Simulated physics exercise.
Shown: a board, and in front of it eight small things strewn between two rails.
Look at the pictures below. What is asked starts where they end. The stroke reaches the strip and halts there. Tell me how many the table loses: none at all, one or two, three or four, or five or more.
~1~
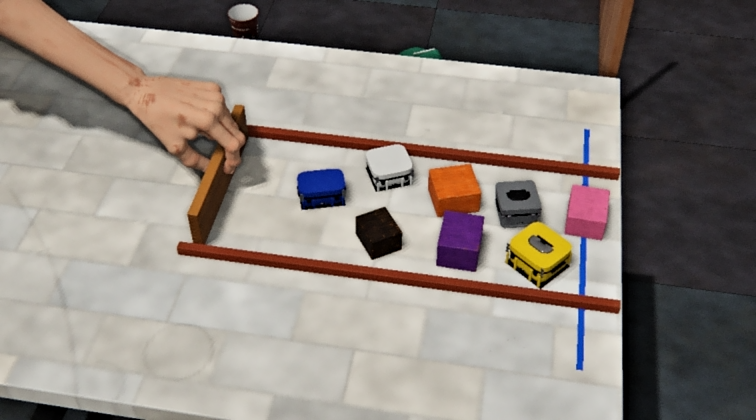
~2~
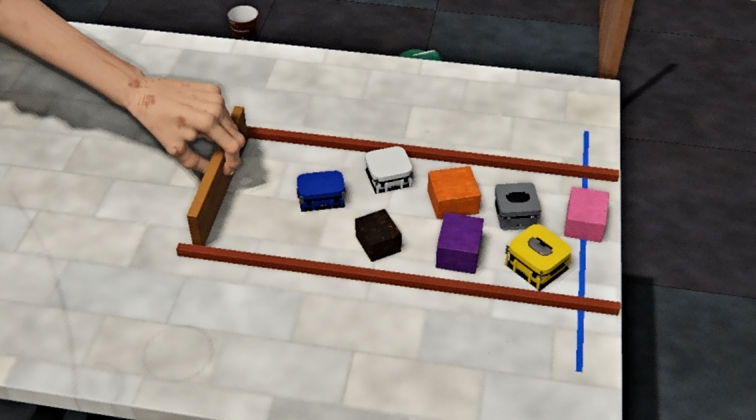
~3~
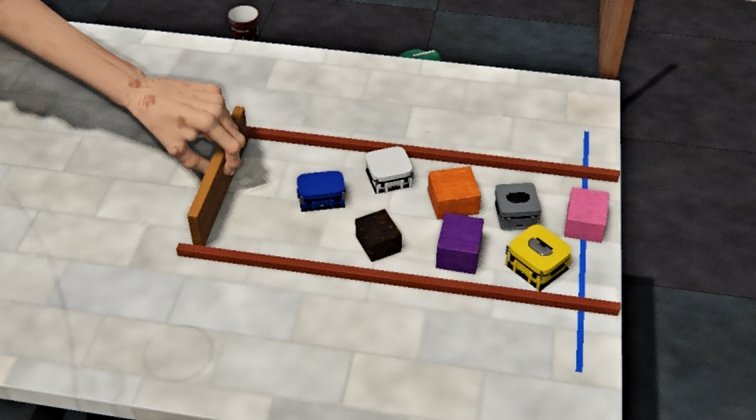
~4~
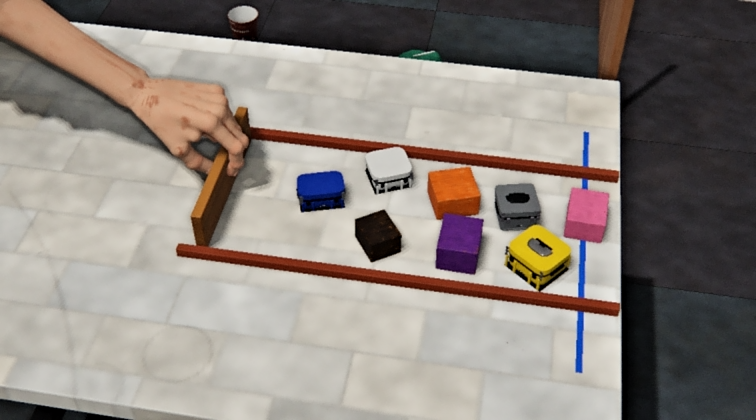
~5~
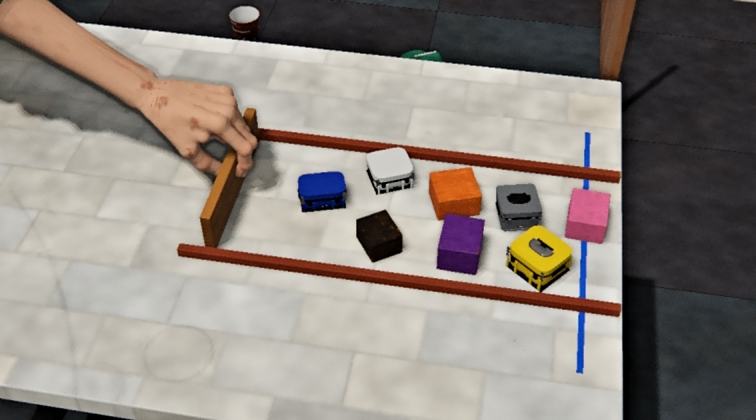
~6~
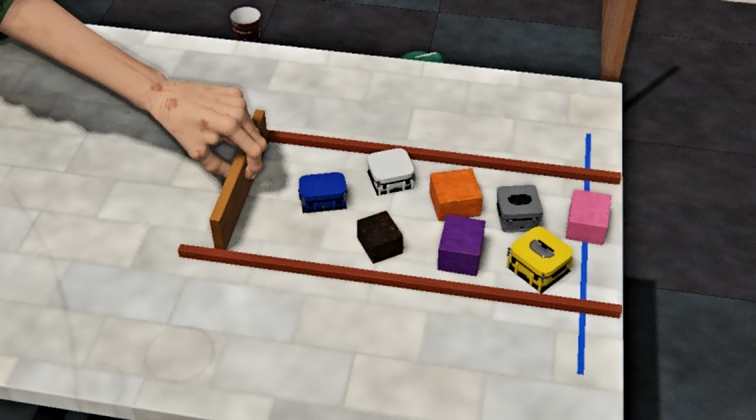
The table loses five or more.
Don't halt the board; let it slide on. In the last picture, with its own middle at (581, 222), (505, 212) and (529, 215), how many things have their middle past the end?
Taking the places in turn, the counts are 5, 1 and 3.
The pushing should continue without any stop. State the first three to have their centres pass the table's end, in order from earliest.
The order is the pink block, then the grey case, then the yellow case.
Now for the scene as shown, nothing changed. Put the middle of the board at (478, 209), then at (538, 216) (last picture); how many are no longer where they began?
By then 8, and 8.
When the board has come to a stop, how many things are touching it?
Count recorded: 3.
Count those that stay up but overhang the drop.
Tally: 2.
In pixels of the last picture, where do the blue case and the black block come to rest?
The blue case finishes at (611, 236); the black block finishes at (603, 273).
Soon after, none off yet; pink block at rest near (588, 217); yellow case at rest near (540, 259); grey case at rest near (518, 209).
Then, none off yet; pink block moved about its own width near (629, 219); yellow case moved about its own width near (581, 262); grey case moved well along near (591, 216).
At rest, the number that fall off is five or more; fallen, orange block, purple block, grey case, yellow case and pink block.
